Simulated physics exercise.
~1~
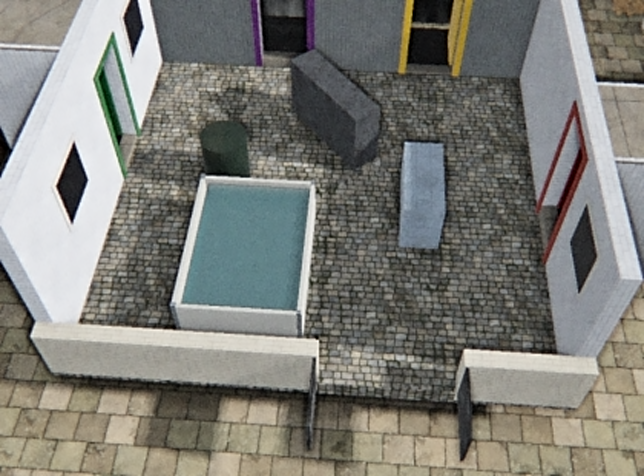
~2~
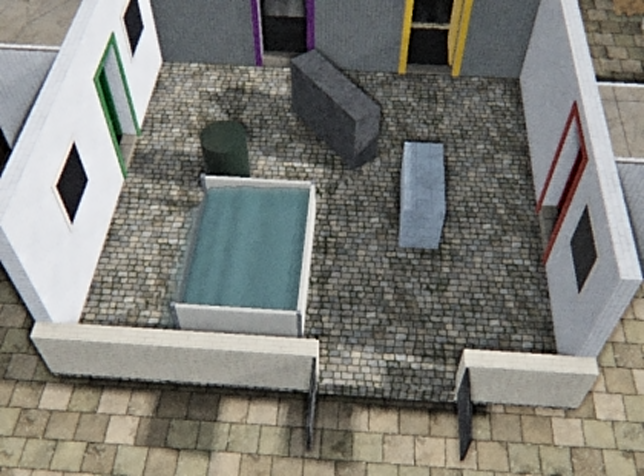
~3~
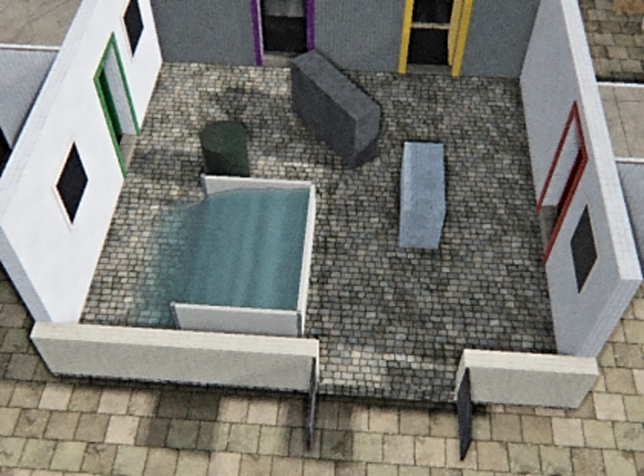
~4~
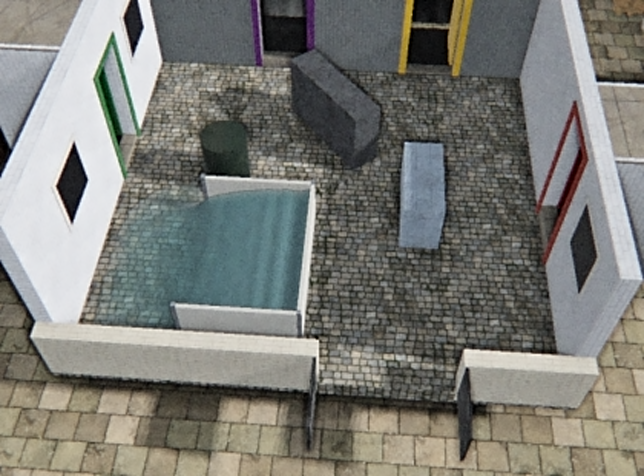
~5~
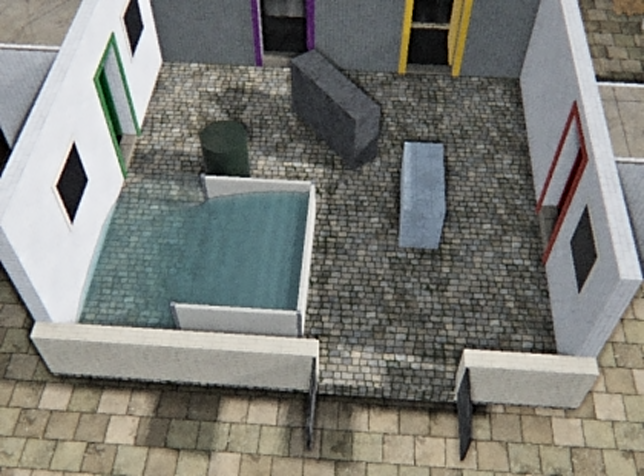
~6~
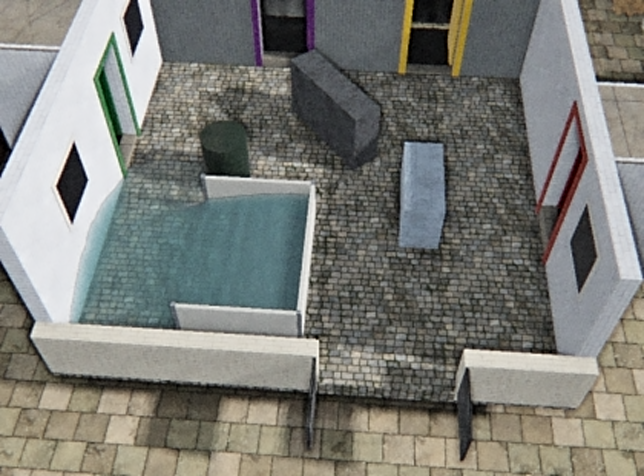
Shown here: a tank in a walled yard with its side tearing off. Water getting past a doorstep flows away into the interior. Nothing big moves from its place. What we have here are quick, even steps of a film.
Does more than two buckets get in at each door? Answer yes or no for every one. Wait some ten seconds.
Yellow door: No, purple door: No, red door: No, green door: Yes.
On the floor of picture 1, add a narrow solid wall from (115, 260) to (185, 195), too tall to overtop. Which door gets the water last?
The one you want is the yellow-painted one.
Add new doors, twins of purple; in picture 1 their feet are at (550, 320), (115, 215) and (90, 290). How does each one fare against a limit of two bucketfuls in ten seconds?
Falls short; exceeds the limit; exceeds the limit.
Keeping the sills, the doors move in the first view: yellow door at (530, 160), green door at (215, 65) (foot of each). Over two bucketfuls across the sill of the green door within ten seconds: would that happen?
Note - green door ends up higher.
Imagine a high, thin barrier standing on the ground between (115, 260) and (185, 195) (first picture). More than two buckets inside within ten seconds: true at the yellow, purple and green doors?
Taking them in turn, the yellow one is spared, the purple one is spared and the green one is spared.
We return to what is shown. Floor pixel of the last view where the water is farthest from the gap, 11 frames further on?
The wet edge reaches furthest near (162, 64).
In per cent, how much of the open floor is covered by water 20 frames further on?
About 50 %.
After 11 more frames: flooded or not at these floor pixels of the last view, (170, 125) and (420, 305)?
So I'd put them as swamped and unwetted.
A moment on, water covers 15 % of the floor; the yellow door not reached, the purple door not reached, the red door not reached, the green door under two buckets in.
Next, water covers 30 % of the floor; the yellow door not reached, the purple door not reached, the red door not reached, the green door under two buckets in.
Then, water covers 50 % of the floor; the yellow door not reached, the purple door wet at the sill, nothing in, the red door not reached, the green door over two buckets in.
Later, water covers 75 % of the floor; the yellow door wet at the sill, nothing in, the purple door wet at the sill, nothing in, the red door wet at the sill, nothing in, the green door over two buckets in.
In the end, water covers 95 % of the floor; the yellow door under two buckets in, the purple door wet at the sill, nothing in, the red door wet at the sill, nothing in, the green door over two buckets in.
